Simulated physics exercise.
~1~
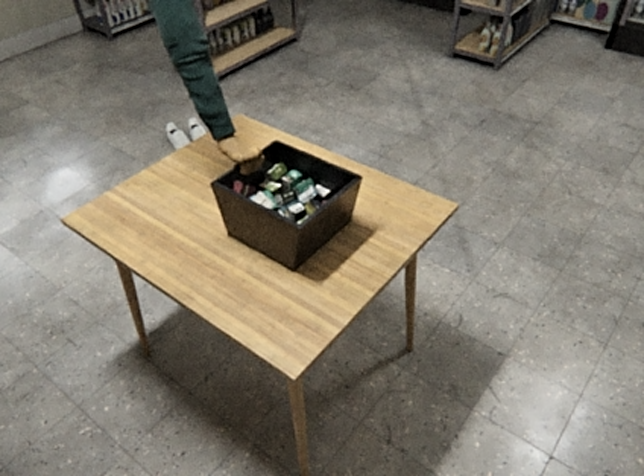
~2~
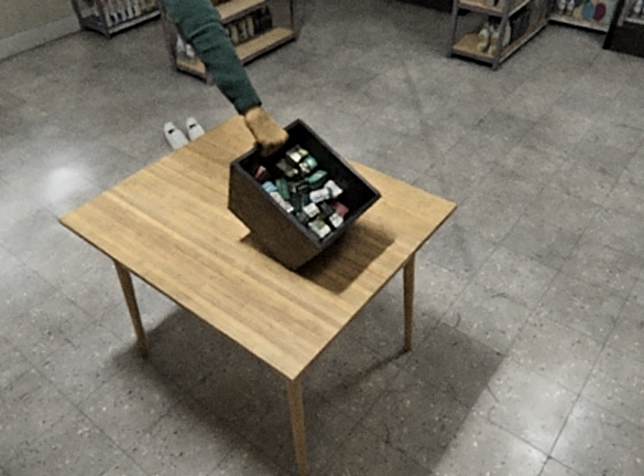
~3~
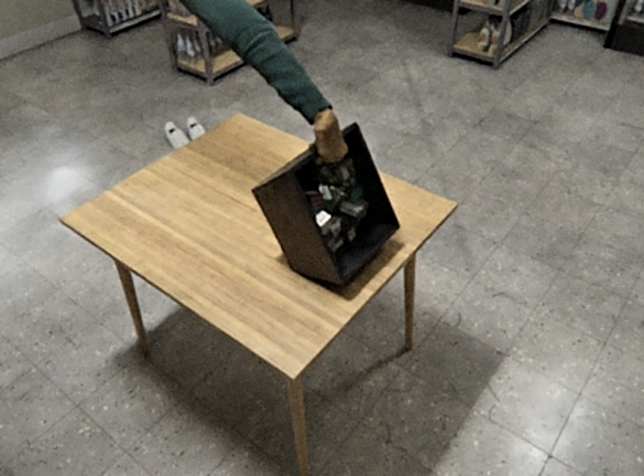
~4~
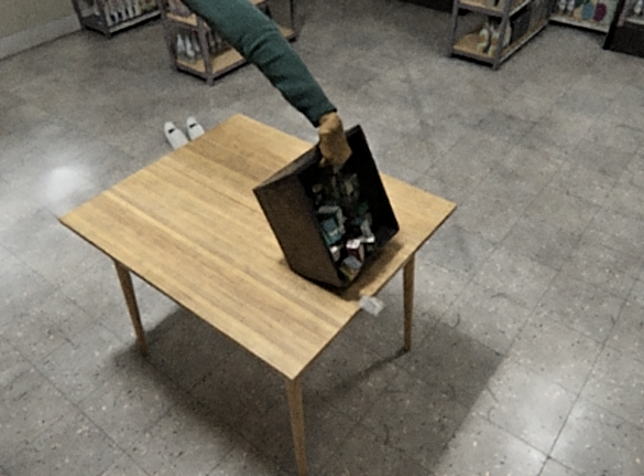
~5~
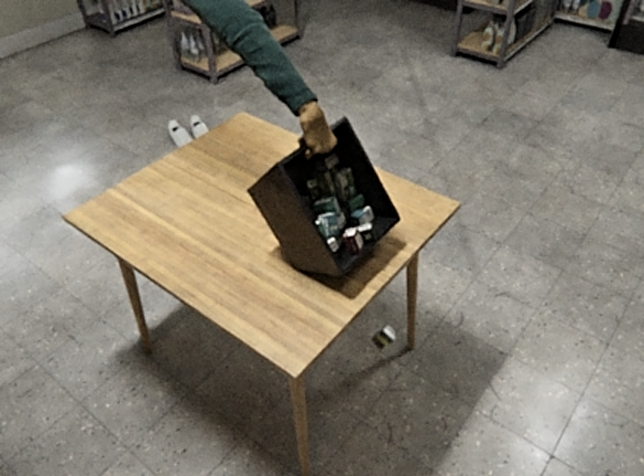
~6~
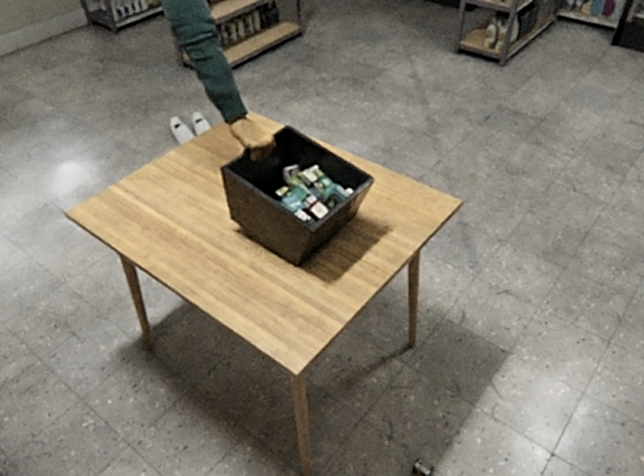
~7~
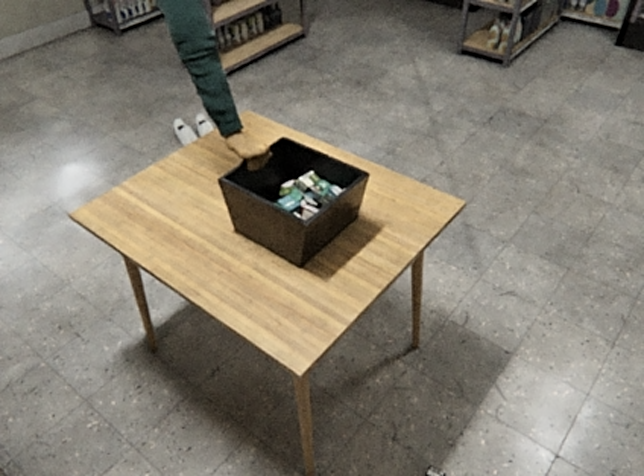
On a wooden table, a green-sleeved arm tips a black crate of small cartons rightward, spilling a couple, then sets it flat.
